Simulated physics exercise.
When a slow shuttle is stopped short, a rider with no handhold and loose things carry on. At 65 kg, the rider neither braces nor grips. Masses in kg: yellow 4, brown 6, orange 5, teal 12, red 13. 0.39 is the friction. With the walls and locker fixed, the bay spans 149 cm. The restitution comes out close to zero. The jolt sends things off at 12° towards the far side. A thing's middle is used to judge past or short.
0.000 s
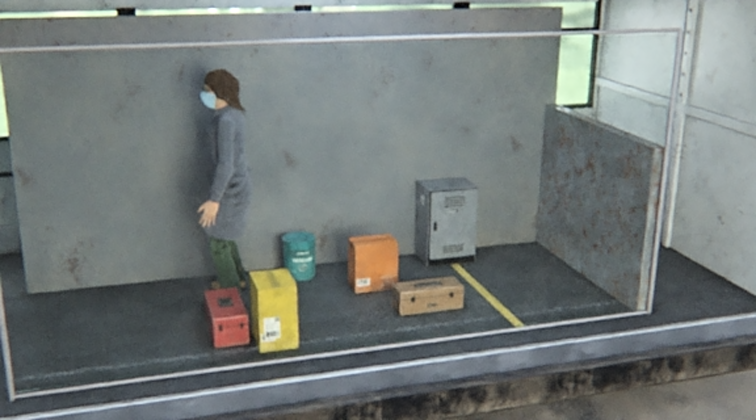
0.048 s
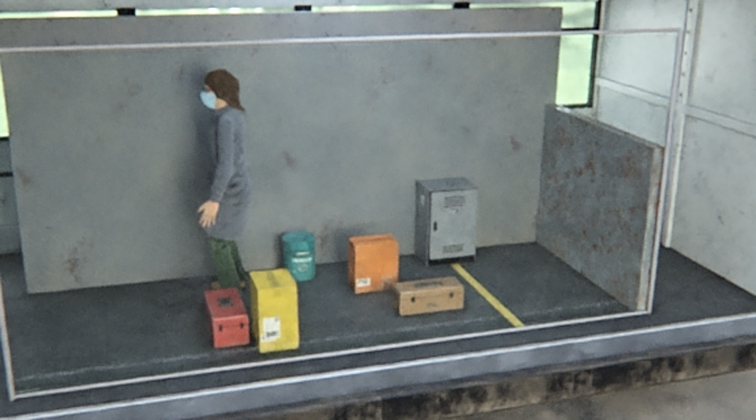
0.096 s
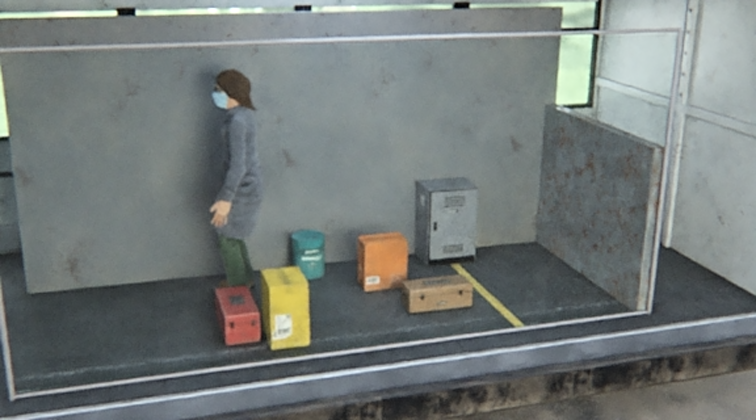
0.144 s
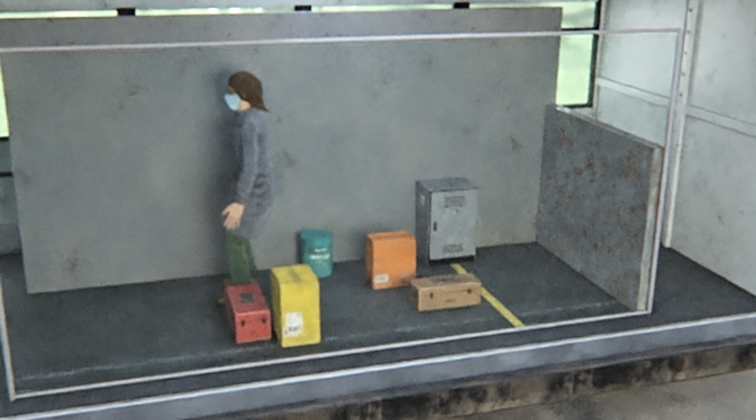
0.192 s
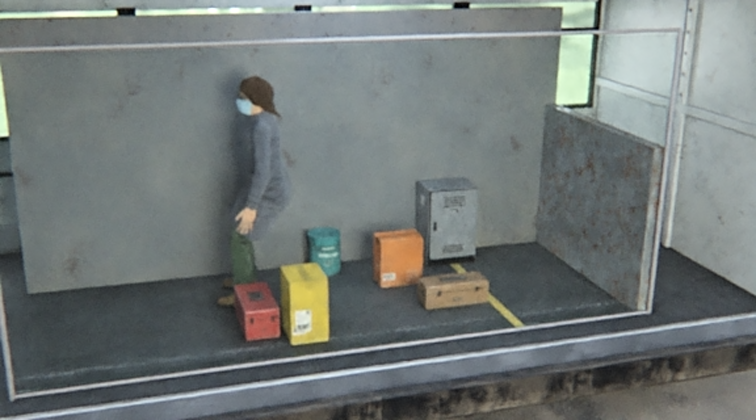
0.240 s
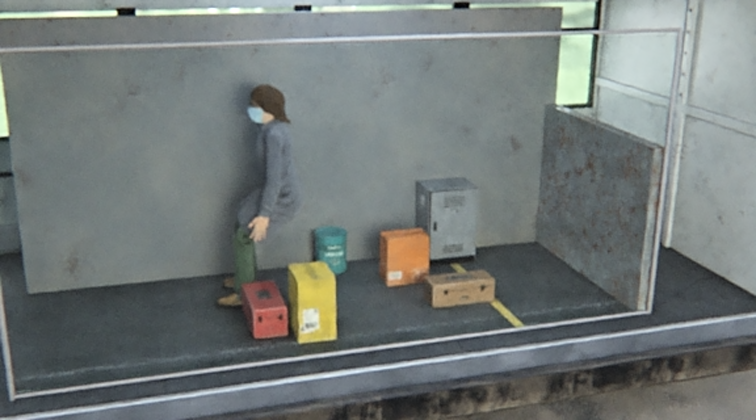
A red toolbox, yellow box, teal container, orange pack and brown toolbox slide slowly right together across the dark floor, the brown toolbox crossing over a yellow line, while a masked person in a grey coat shifts right, knees bending slightly.
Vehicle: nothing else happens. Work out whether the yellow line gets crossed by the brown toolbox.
It is going to stay back of the line.
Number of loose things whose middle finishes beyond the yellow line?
In all, 1.
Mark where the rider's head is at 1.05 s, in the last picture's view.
Estimated position: Around (444, 259).
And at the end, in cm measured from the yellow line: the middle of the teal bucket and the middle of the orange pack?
Teal bucket: 50 cm short; orange pack: 30 cm past.
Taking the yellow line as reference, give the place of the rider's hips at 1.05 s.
Position: Approx. 70 cm short.
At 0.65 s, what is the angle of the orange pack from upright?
Tilt: Around 0°.
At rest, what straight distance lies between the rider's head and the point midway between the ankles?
I'd put it at roughly 130 centimetres.
After 0.40 s the brown toolbox is 11 cm short of the yellow line, tilted 0°, near (473, 286) in the last picture's view; the orange pack 36 cm short of the yellow line, tilted 0°.
After 0.65 s the brown toolbox is 9 cm short of the yellow line, tilted 0°, near (475, 285) in the last picture's view.
After 1.05 s the brown toolbox is 9 cm short of the yellow line, tilted 0°, near (475, 285) in the last picture's view.
Final state at 3.3 s, yellow pack stops short of the yellow line; brown toolbox stops short of the yellow line; orange pack crosses the yellow line; teal bucket stops short of the yellow line; red toolbox stops short of the yellow line; rider's hips stop short of the yellow line; rider's head stops short of the yellow line.
